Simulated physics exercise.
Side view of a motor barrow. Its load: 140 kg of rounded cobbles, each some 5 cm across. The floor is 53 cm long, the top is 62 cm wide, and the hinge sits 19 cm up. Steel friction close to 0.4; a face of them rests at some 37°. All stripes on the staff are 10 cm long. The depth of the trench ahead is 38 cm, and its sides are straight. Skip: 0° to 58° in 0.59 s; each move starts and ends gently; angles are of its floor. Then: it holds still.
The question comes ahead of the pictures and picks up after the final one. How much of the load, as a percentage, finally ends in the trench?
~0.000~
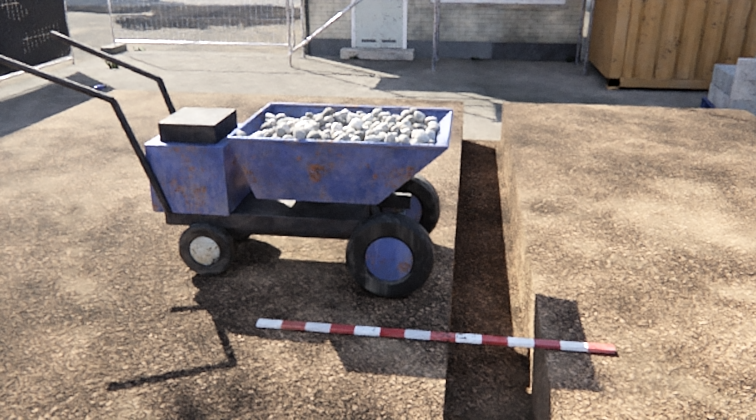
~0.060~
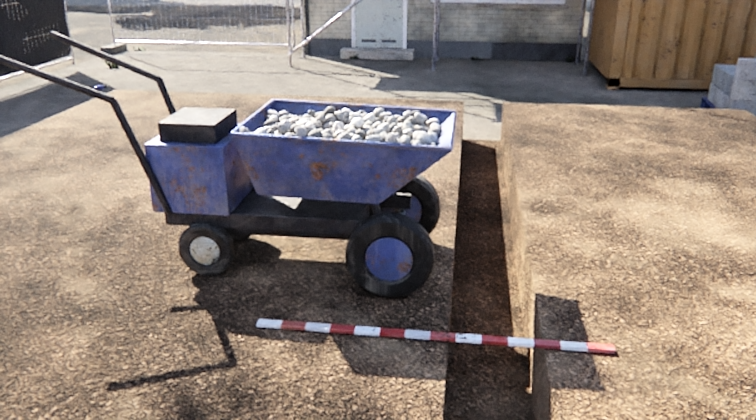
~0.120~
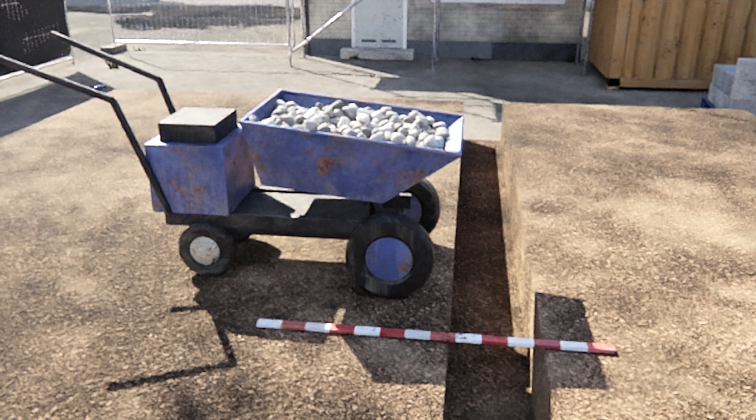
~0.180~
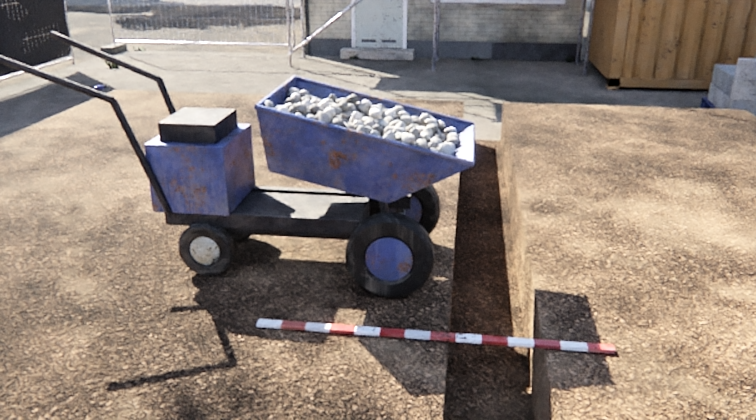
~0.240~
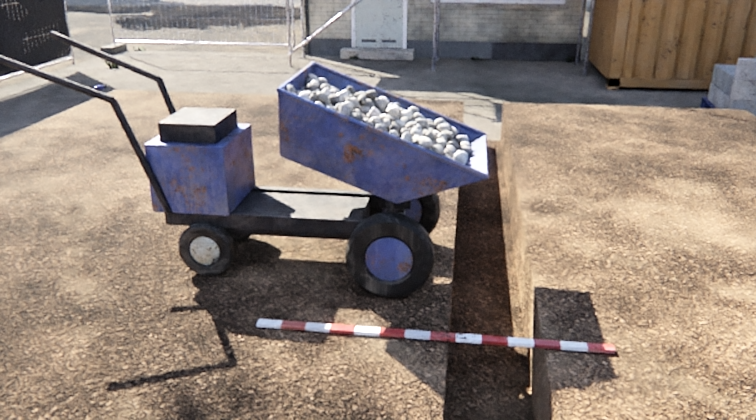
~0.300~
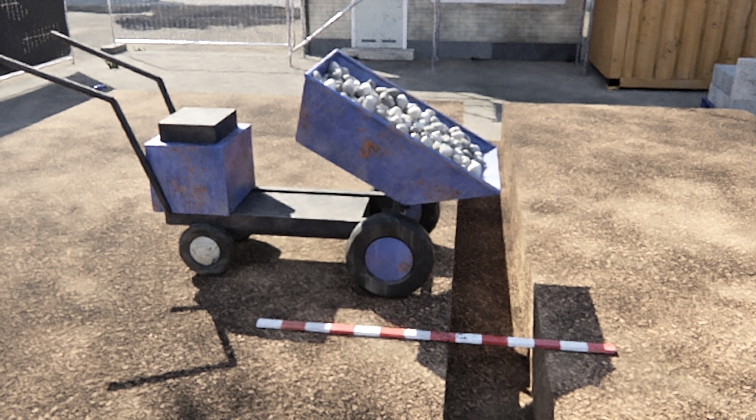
I would put it at about 29 per cent.
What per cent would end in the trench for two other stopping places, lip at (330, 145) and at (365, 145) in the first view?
I'd expect close to 80 per cent at the first and 90 per cent at the second.
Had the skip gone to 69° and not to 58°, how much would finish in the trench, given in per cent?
Some 20% would finish there.
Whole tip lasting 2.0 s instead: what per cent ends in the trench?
I'd put it at some 45 in a hundred.
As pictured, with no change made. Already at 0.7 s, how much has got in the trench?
Something like 5 in a hundred.
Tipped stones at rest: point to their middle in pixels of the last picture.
Their middle is at about (578, 274).
After 0.4 s the floor is at 49°; 100 % in the skip; the foremost stones are at (503, 197).
After 0.7 s the floor is at 58°; 84 % in the skip, 4 % in the trench, 13 % past the trench; the foremost stones are at (578, 263).
After 1.0 s the floor is at 58°; 32 % in the skip, 3 % in the trench, 65 % past the trench; the foremost stones are at (725, 290).
After 3.0 s the floor is at 58°; 0 % in the skip, 29 % in the trench, 71 % past the trench; the foremost stones are past the picture's edge.
